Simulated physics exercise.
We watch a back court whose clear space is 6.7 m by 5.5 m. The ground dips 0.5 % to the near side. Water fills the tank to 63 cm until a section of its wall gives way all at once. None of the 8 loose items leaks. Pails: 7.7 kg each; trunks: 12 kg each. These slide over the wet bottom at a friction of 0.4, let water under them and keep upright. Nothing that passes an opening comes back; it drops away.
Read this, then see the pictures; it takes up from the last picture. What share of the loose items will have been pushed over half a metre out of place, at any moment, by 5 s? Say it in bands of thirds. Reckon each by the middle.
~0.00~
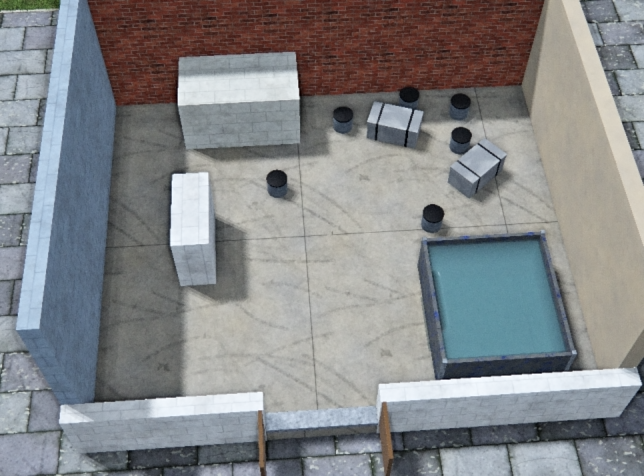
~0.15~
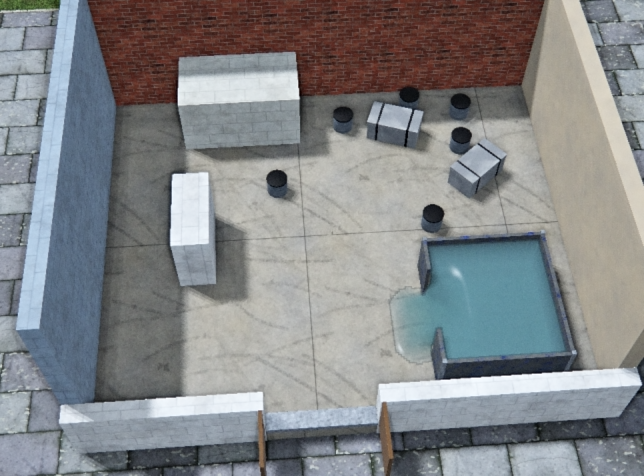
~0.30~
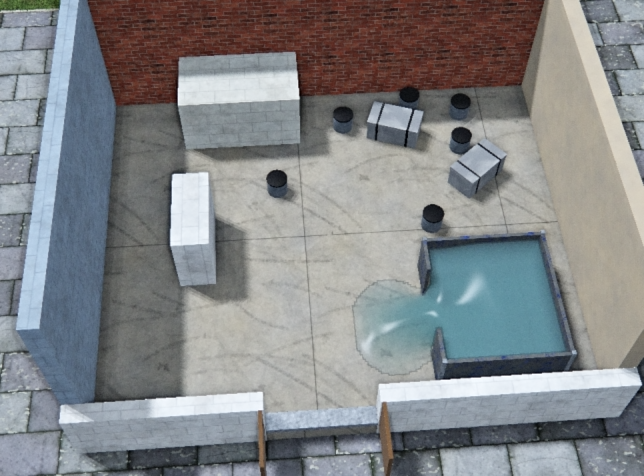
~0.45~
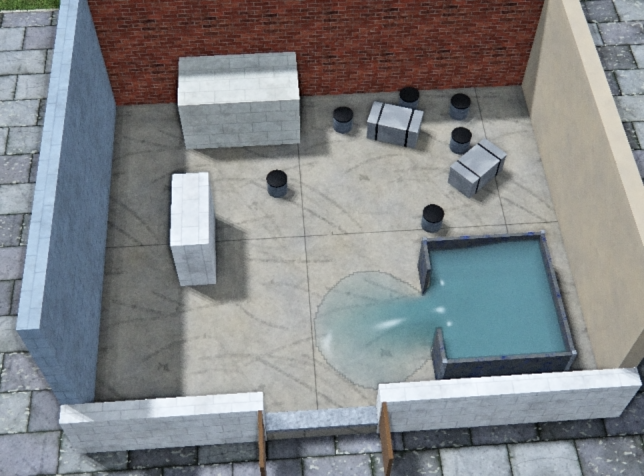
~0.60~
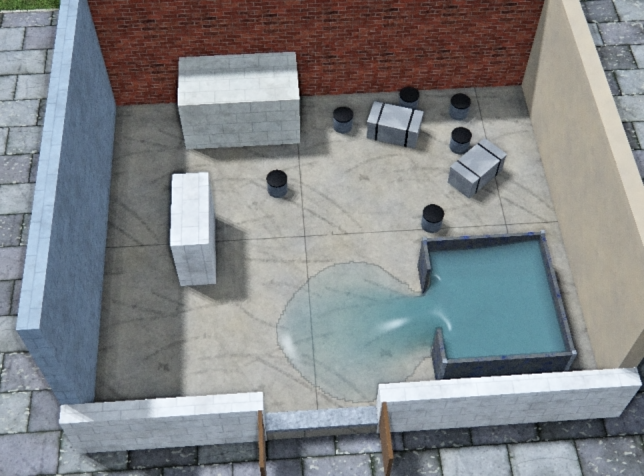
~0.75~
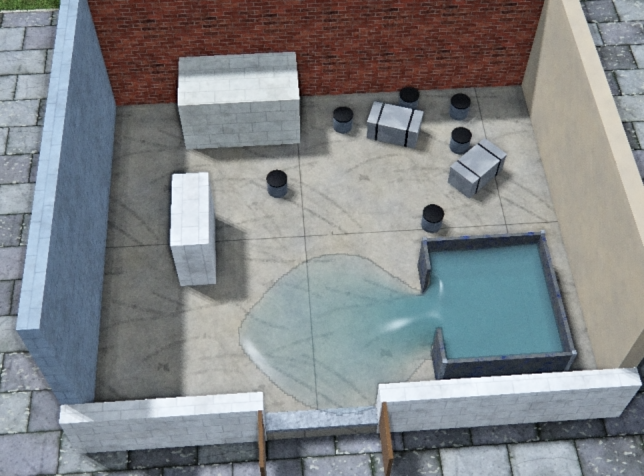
I would put it under a third.
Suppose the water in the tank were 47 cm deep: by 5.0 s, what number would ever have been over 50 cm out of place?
So the tally would be 0.
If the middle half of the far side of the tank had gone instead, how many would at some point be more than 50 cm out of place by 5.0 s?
Then 8.
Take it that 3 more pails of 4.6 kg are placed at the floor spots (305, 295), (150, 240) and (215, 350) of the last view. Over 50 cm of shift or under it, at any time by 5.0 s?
Order as given: Goes farther, goes farther, goes farther.
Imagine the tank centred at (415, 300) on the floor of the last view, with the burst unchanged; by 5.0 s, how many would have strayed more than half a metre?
Count: 0.
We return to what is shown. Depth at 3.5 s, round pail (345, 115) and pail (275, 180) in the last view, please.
First about 0 cm, second about 3 cm.
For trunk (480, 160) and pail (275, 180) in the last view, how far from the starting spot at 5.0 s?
In turn: 0 cm, 0 cm.
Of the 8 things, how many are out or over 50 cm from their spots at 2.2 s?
I count 0 of them.
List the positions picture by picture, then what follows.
In the first picture, a pail at (277, 178) rests on the ground; a pail at (462, 135) rests on the ground; 2.7 m2 under water; 0 of 8 have shifted.
In the second picture, a pail at (277, 178), on the bottom; a pail at (462, 135), on the bottom; 3.3 m2 under water; 0 of 8 have shifted.
In the third picture, a pail at (277, 178) rests on the ground; a pail at (462, 135) rests on the ground; water covers 4.0 m2; 0 of 8 have shifted.
In the fourth picture, a pail at (277, 178) rests on the ground; a pail at (462, 135) rests on the ground; water covers 4.9 m2; 0 of 8 have shifted.
In the fifth picture, a pail at (277, 178), on the bottom; a pail at (462, 135) rests on the ground; water covers 5.9 m2; 0 of 8 have shifted.
In the sixth picture, a pail at (277, 178) rests on the ground; a pail at (462, 135) rests on the ground; 7.2 m2 under water; 0 of 8 have shifted.
After 1.1 s 0 of 8 are over 50 cm from their spots; 0 afloat.
After 2.2 s 0 of 8 are over 50 cm from their spots; 0 afloat.
After 3.5 s 0 of 8 are over 50 cm from their spots; 0 afloat.
After 5.0 s 0 of 8 are over 50 cm from their spots, and 0 have been at some point; 0 afloat.
